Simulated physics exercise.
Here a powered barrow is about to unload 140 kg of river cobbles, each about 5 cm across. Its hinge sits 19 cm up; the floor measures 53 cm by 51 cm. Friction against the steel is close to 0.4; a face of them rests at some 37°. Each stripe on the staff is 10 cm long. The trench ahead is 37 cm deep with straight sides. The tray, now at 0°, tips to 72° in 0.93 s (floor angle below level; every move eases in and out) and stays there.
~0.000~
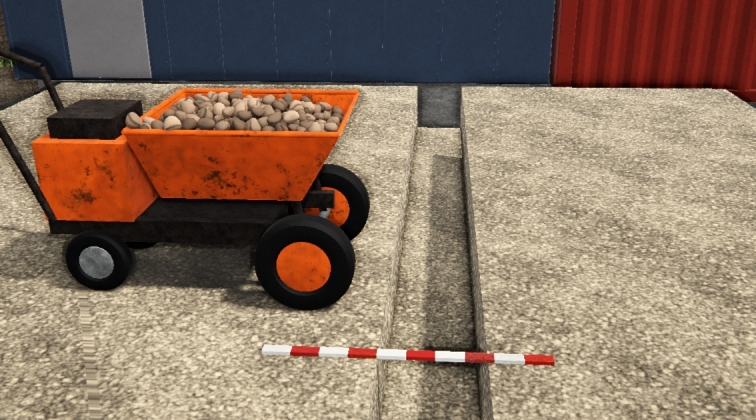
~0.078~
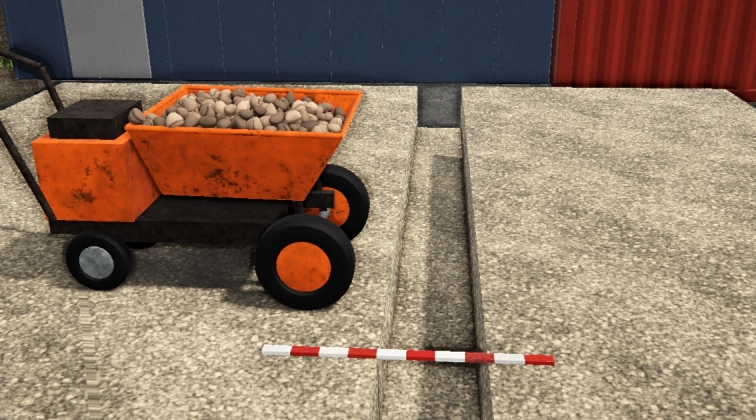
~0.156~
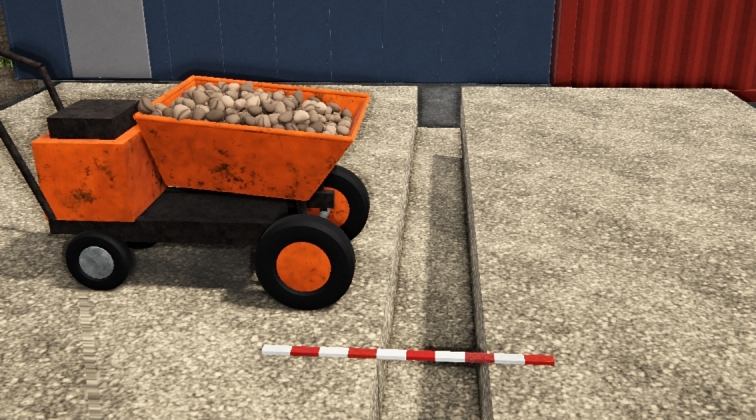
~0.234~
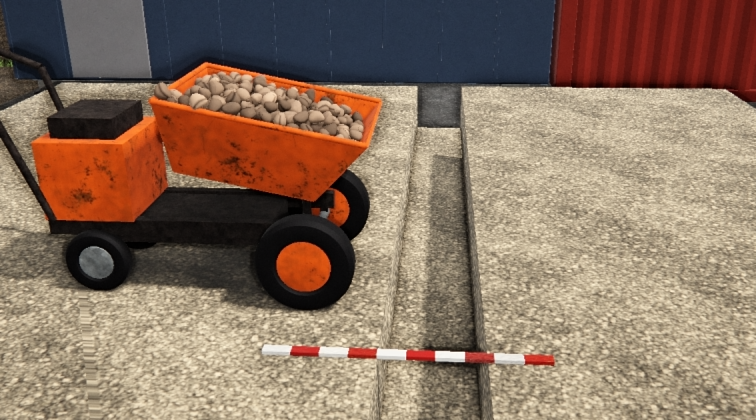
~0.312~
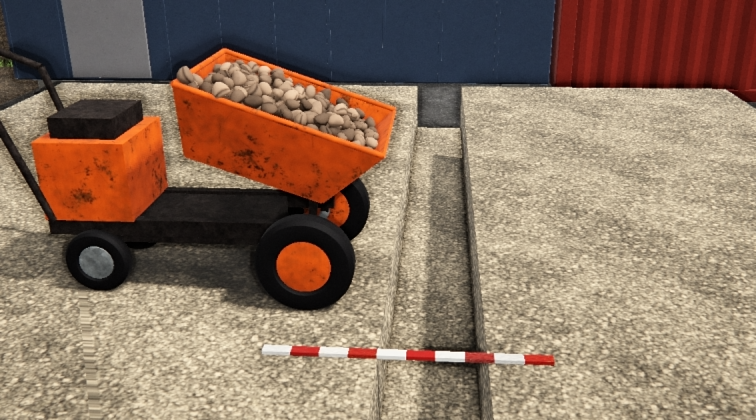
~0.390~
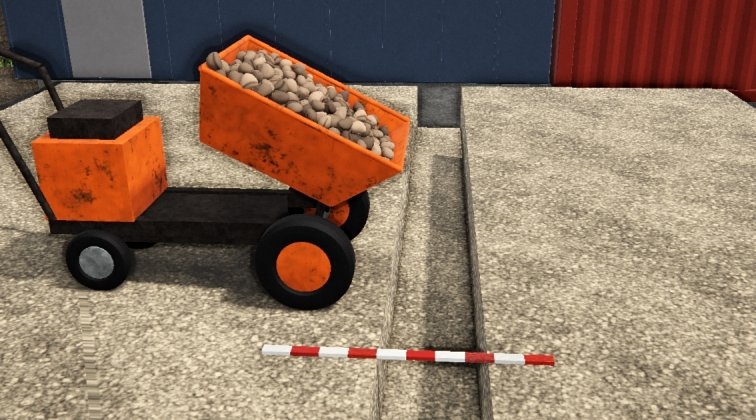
On a pale, gravelly concrete yard in front of blue and red corrugated metal walls, a still camera looks slightly down from the side. An orange and black wheeled barrow stands at left, its tray full of brown cobbles, beside a narrow straight trench with a red and white striped staff lying across it. The tray's left end rises steadily, tilting the load down toward the right, while the wheels stay put.
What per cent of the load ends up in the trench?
Some 46 per cent of it.
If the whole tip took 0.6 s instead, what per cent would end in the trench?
Then about 35 per cent.
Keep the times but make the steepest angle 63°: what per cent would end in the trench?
It would be near 25 per cent.
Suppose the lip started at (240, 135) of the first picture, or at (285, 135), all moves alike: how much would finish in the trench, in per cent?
About 95 and 85 per cent.
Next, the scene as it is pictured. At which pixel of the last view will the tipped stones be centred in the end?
Near (494, 275).
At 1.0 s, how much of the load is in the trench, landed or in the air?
Some 10 per cent.
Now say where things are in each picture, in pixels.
In the first frame, lip at (338, 135), floor tilted 0°, highest stones at (243, 105).
In the second frame, the tray is at 1°, its lip at (342, 136); the top of the load is at (236, 101); the stones move at 0.3 m/s on average.
In the third frame, the tray is at 5°, its lip at (352, 140); the top of the load is at (219, 93); the stones move at 0.6 m/s on average.
In the fourth frame, the tray is at 11°, its lip at (367, 147); the top of the load is at (221, 83); the stones move at 0.8 m/s on average.
In the fifth frame, the tray is at 19°, its lip at (384, 157); the top of the load is at (235, 71); the stones move at 0.9 m/s on average.
In the sixth frame, lip at (401, 170), floor tilted 27°, highest stones at (252, 60); the stones move at 1.0 m/s on average.
After 0.7 s the floor is at 61°; 100 % in the tray; the foremost stones are at (451, 205).
After 1.0 s the floor is at 72°; 59 % in the tray, 8 % in the trench, 33 % past the trench; the foremost stones are at (577, 282).
After 1.4 s the floor is at 72°; 28 % in the tray, 17 % in the trench, 55 % past the trench; the foremost stones are at (720, 274).
After 3.3 s the floor is at 72°; 0 % in the tray, 46 % in the trench, 54 % past the trench; the foremost stones are past the picture's edge.
